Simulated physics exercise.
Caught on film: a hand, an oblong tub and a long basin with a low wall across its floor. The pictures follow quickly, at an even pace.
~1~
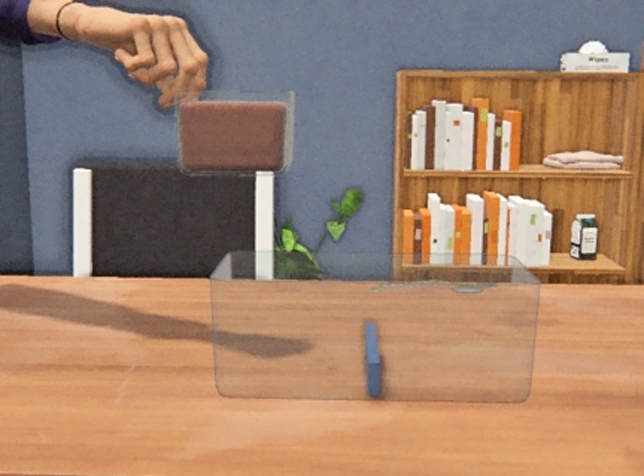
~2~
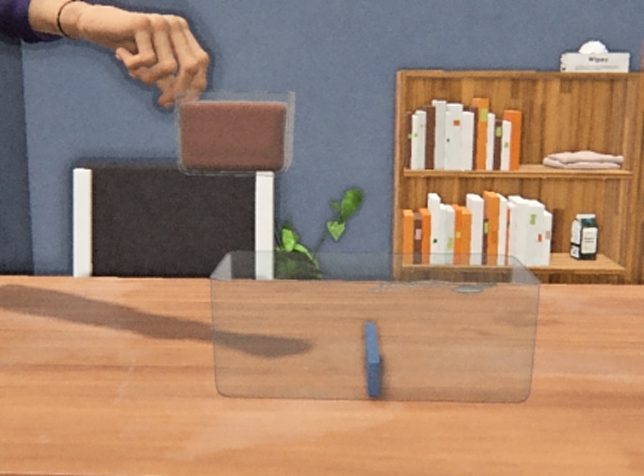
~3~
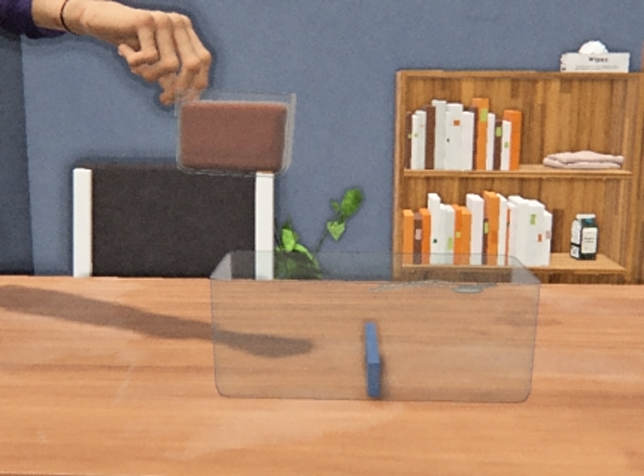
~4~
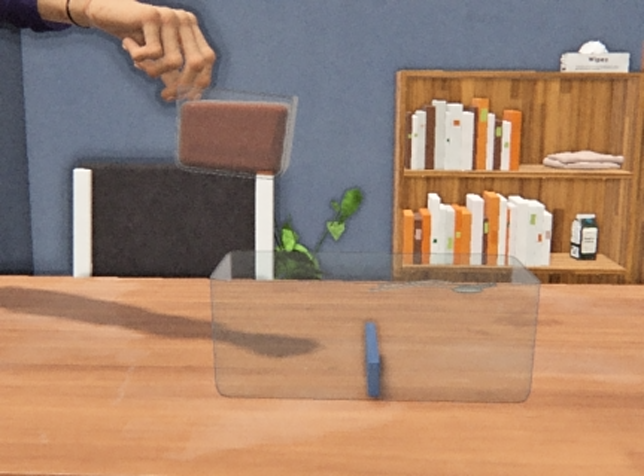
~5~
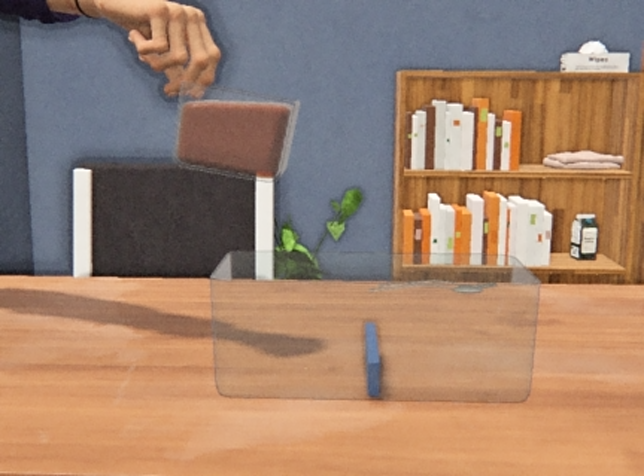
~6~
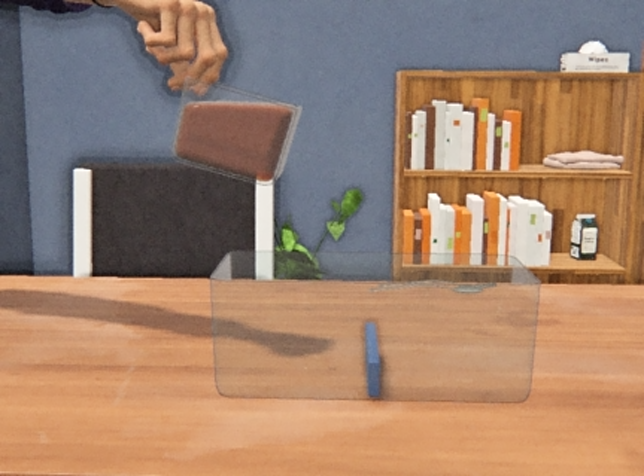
A hand above a small clear tub of brown tea slid a little to the right as the tub slowly leaned rightward over a long, clear basin with a low blue wall across its floor.
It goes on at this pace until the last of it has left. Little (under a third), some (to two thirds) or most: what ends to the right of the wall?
In the end from a third to two thirds is right of the wall.
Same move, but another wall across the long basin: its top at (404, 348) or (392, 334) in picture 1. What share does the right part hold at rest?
In turn 10 and 5 in a hundred.
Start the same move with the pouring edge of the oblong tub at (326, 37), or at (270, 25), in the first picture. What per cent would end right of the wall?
The first gives 80 %, the second 45 %.
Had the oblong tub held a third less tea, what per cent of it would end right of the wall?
About 10 per cent.
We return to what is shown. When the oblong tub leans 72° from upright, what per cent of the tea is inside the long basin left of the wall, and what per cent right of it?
The left part 10 per cent, the right part 5.
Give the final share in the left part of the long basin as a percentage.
About 50 per cent.
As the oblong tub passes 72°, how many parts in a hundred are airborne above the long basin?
Near 30 %.
A moment on, the oblong tub is tipped part way and 57 per cent is still to pour, 8 is left of the wall and 4 right of it.
Next, the oblong tub is tipped right over and 12 per cent is still to pour, 28 is left of the wall and 49 right of it.
Then the oblong tub is tipped right over and 1 per cent is still to pour, 46 is left of the wall and 50 right of it.
Later the oblong tub is tipped right over and 0 per cent is still to pour, 49 is left of the wall and 50 right of it.
At rest 49 per cent lies left of the wall, 50 right of it and 1 outside.
